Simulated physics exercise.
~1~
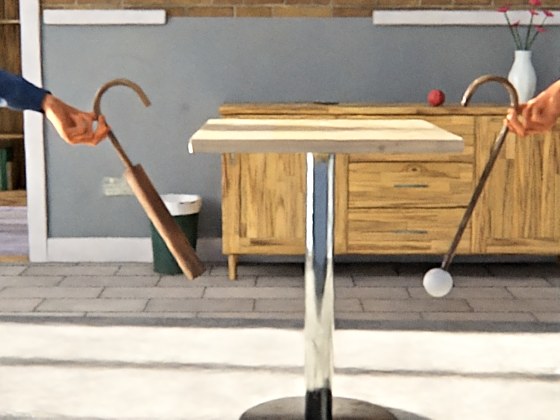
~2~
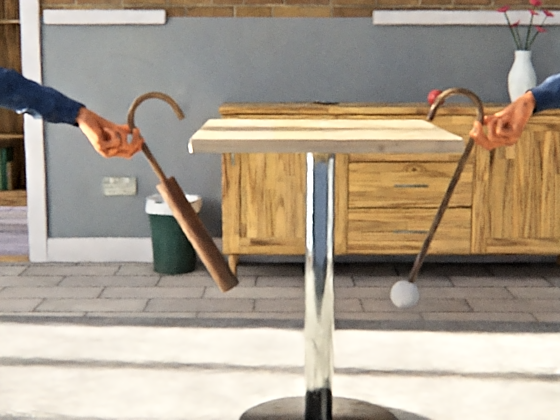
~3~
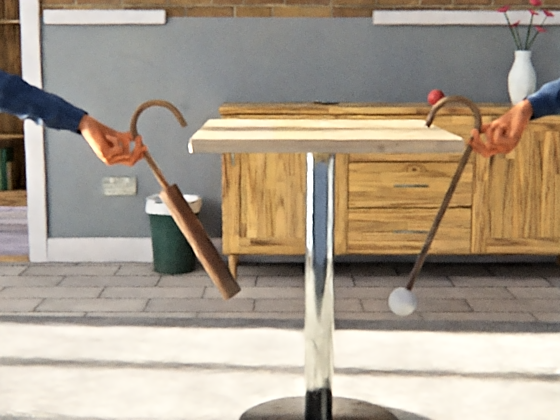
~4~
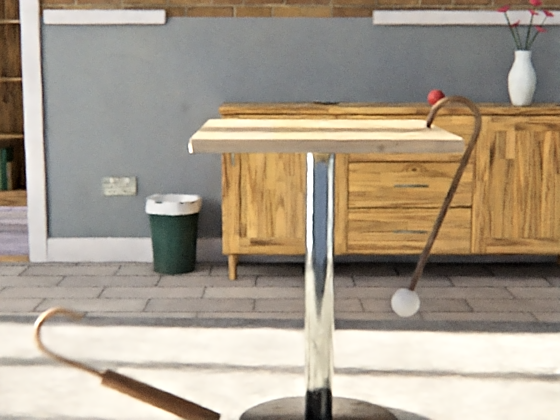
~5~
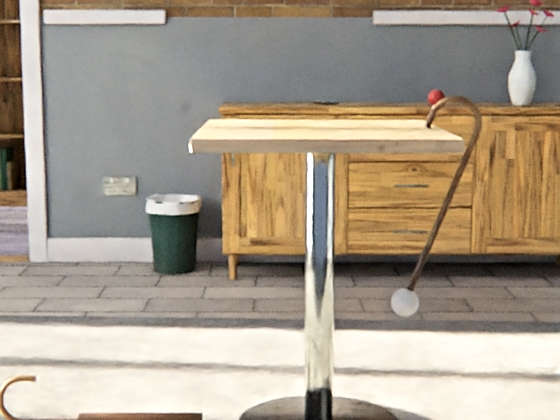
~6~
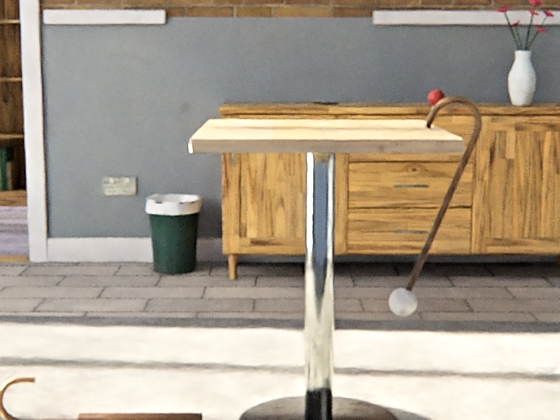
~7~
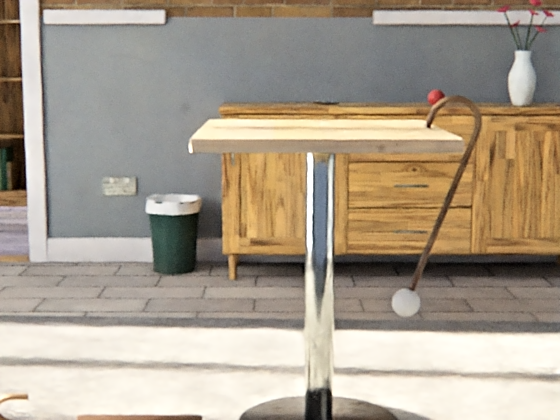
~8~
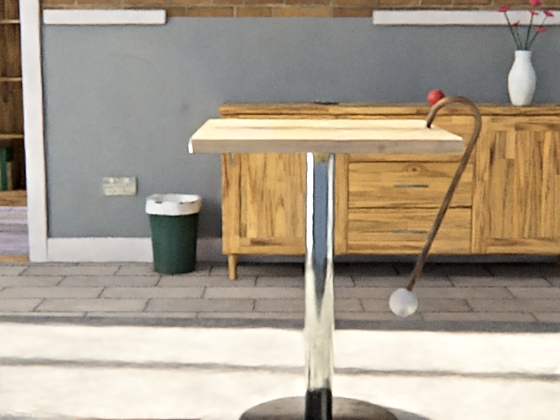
A brown umbrella and a white-ended ladle were brought by two hands to opposite sides of a table and released; the umbrella fell to the floor on the left and slid out of view, while the ladle stayed hanging from the right edge.
